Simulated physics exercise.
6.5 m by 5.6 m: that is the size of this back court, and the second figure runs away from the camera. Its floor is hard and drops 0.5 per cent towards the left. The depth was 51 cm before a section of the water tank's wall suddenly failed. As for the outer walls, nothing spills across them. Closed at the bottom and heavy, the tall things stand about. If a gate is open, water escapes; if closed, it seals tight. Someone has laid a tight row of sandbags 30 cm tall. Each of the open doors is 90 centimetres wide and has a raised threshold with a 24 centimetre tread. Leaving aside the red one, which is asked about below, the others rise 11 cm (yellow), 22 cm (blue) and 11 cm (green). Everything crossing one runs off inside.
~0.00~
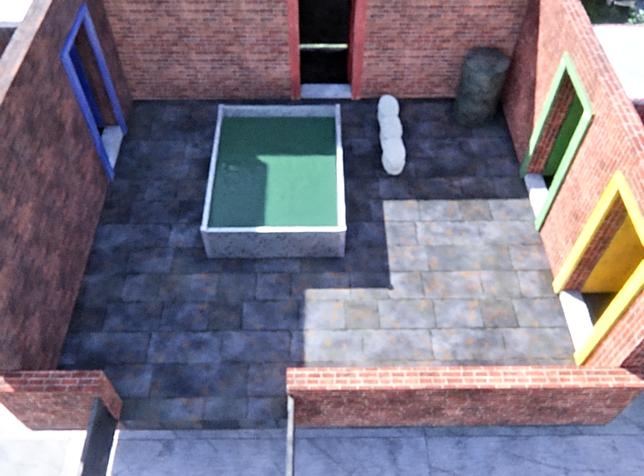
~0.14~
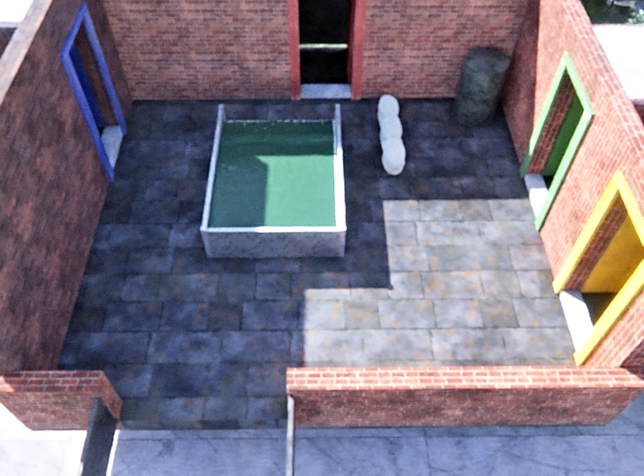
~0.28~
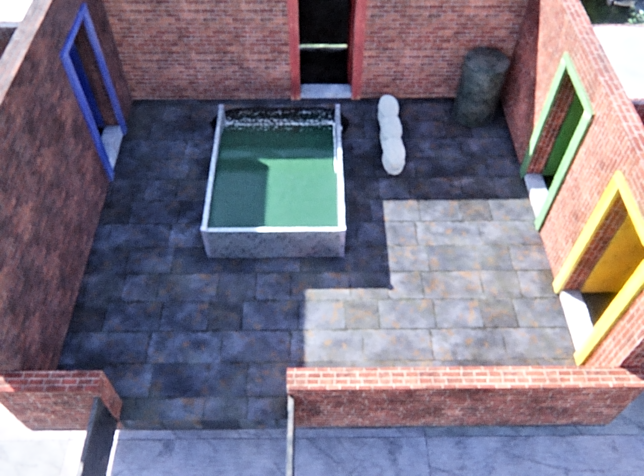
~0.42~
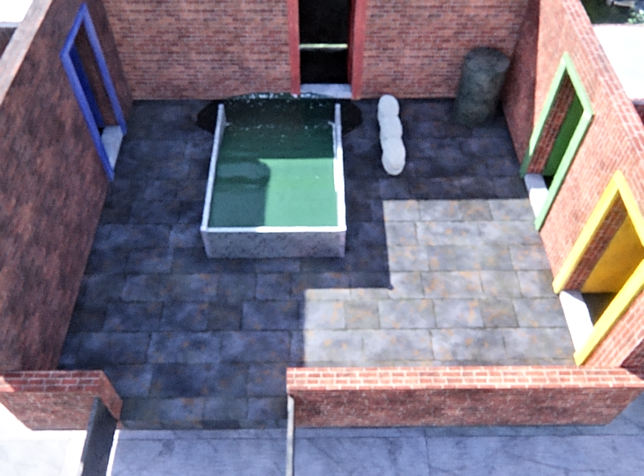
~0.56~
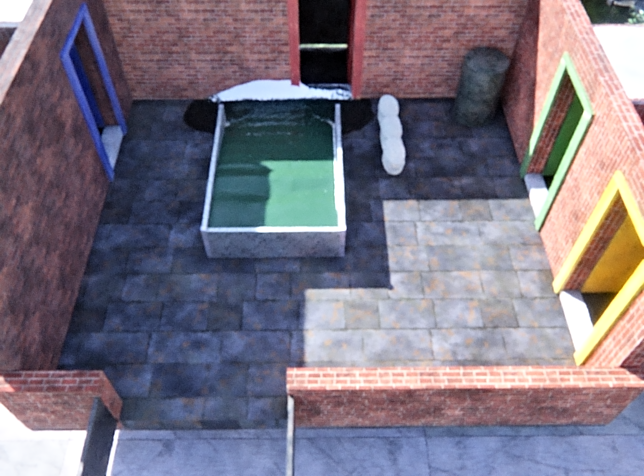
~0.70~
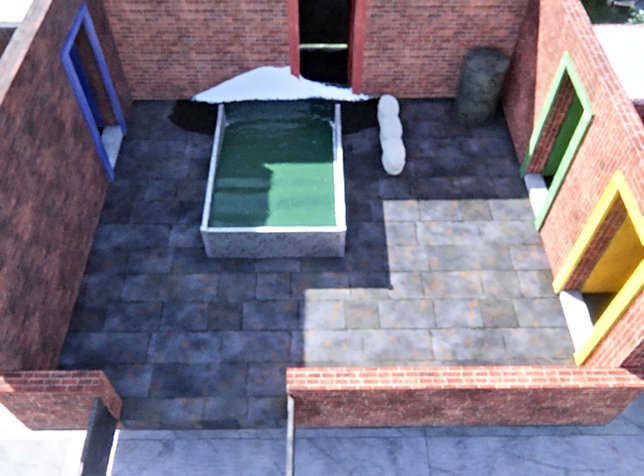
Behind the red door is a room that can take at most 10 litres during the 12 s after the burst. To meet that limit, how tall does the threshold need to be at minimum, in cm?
At least 31 cm or so.
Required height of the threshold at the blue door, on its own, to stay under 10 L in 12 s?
The blue door needs around 15 cm.
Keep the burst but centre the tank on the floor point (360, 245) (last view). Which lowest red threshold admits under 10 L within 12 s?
New minimum height: Approx. 30 cm.
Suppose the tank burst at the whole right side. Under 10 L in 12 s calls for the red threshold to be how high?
Close to 18 cm at the least.
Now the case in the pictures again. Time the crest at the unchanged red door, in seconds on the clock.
Peak time: About 2.0 s.
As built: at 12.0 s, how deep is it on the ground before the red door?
Lab note: Depth approx. 6.0 cm.
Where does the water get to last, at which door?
Last: Yellow.
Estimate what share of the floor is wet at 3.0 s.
About 40 per cent.
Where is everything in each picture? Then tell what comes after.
In the first frame, still water, 51 cm deep, in the water tank at (277, 167); the red door at (326, 49) is dry.
In the second frame, the gap is on the far side, the front 0.3 m out at a hidden place; the back of the water tank holds 51 cm.
In the third frame, the gap is on the far side, the front 0.6 m out at a hidden place; the back of the water tank holds 51 cm.
In the fourth frame, water pours out on the far side and has run 1.0 m, to (222, 99); about 9 cm deep outside, 51 cm at the back.
In the fifth frame, the gap is on the far side, the front 1.1 m out at (202, 99); the back of the water tank holds 51 cm.
In the sixth frame, water pours out on the far side and has run 1.3 m, to (182, 99); about 13 cm deep outside, 51 cm at the back; water is at the red door at (326, 49).
After 1.4 s water covers 15 % of the floor, deepest (38 cm) near (276, 105); 28 cm at the red door, 58 litres in over its 12 cm threshold.
After 3.0 s water covers 40 % of the floor, deepest (32 cm) near (144, 100); 22 cm at the red door, 200 litres in over its 12 cm threshold.
After 12.0 s water covers 95 % of the floor, deepest (8 cm) near (88, 310); 6 cm at the red door, 243 litres in over its 12 cm threshold.
At the red door as built, the water arrived by 0.5 s and peaked near 29 cm at 2.0 s.
Run again over the same 12 s with other heights there, 31 litres in over 26.5 cm, 1 litre over 36 cm. The limit of 10 litres is kept from about 31 cm up.
